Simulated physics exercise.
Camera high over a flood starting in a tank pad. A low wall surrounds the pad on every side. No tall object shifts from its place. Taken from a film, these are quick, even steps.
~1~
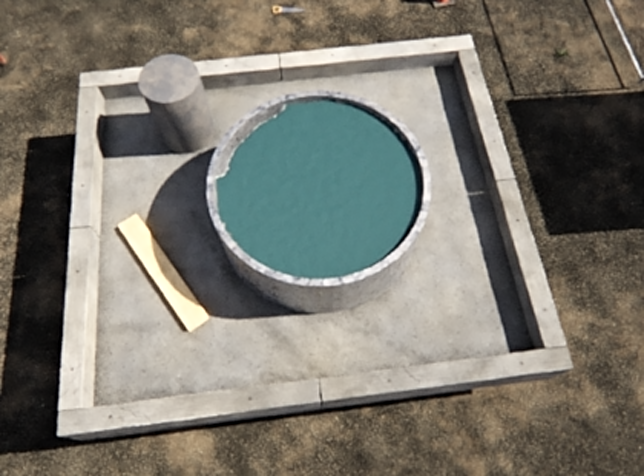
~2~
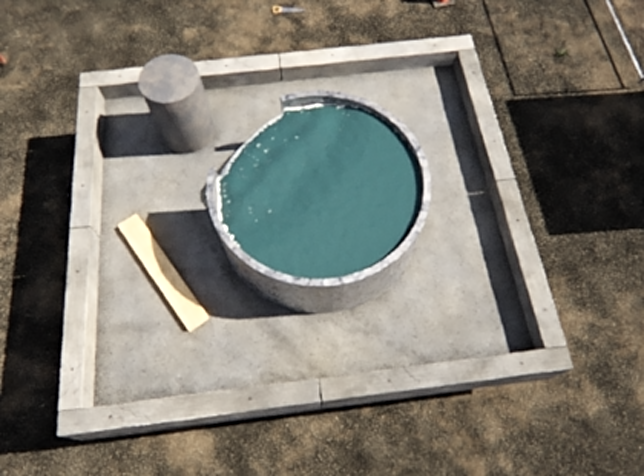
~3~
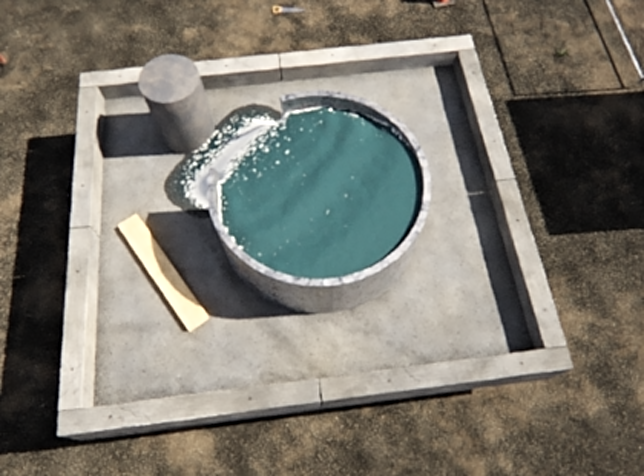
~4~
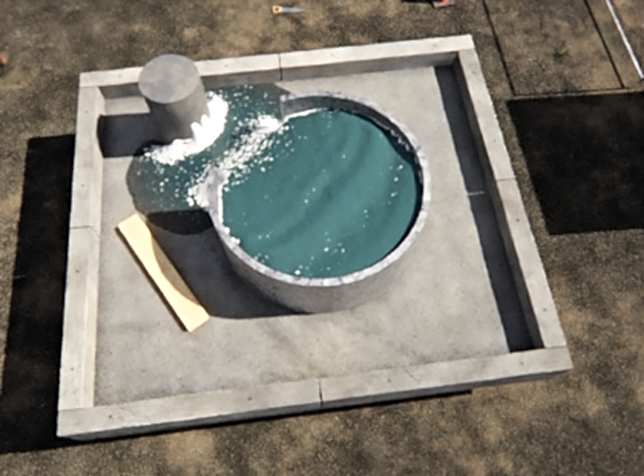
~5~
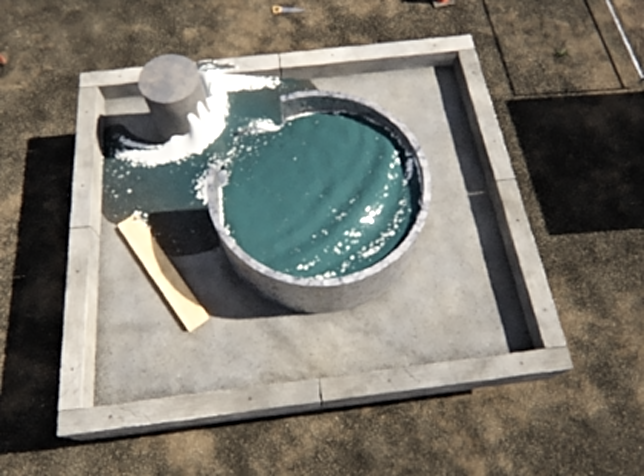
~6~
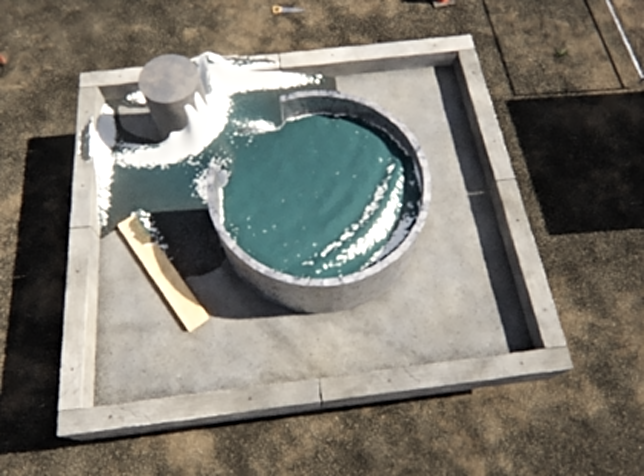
On a walled concrete pad, water pours from a gap in a round pool and spreads around a pillar.
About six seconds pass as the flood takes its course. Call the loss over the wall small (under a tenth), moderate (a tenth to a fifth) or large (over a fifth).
Moderate.
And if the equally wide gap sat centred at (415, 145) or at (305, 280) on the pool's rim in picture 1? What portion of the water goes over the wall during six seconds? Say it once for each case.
Around 20 per cent in the first try, around 18 per cent in the second.
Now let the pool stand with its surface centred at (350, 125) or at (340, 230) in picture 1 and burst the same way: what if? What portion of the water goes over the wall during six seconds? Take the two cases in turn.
Note: Try one close to 20 in a hundred, try two close to 12.
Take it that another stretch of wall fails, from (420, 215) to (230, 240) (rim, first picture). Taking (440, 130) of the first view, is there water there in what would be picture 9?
Untouched.
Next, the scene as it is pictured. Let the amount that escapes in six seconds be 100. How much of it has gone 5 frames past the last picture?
Near 20 in a hundred.
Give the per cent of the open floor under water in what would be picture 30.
I reckon around 100 %.
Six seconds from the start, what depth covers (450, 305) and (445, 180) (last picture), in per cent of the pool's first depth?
In order: Roughly 25 % and 12 %.
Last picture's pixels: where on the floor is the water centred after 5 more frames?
It's close to (271, 194).
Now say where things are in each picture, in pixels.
The pool at (319, 184) is whole and still, in the first frame.
The front is at a hidden place, out from the gap on the pool's far side, in the second frame.
Water pours out on the pool's far side and has run to (176, 197), in the third frame.
The front is at (137, 165), out from the gap on the pool's far side, in the fourth frame.
Water pours out on the pool's far side and has run to (105, 137), in the fifth frame.
The front is at (107, 104), out from the gap on the pool's far side, in the sixth frame.
A moment on, water covers 30 % of the floor; the low wall has let 1 % over.
Next, water covers 35 % of the floor; the low wall has let 3 % over.
Then, water covers 60 % of the floor; the low wall has let 11 % over.
Later, water covers 80 % of the floor; the low wall has let 14 % over.
In the end, water covers 80 % of the floor; the low wall has let 14 % over.
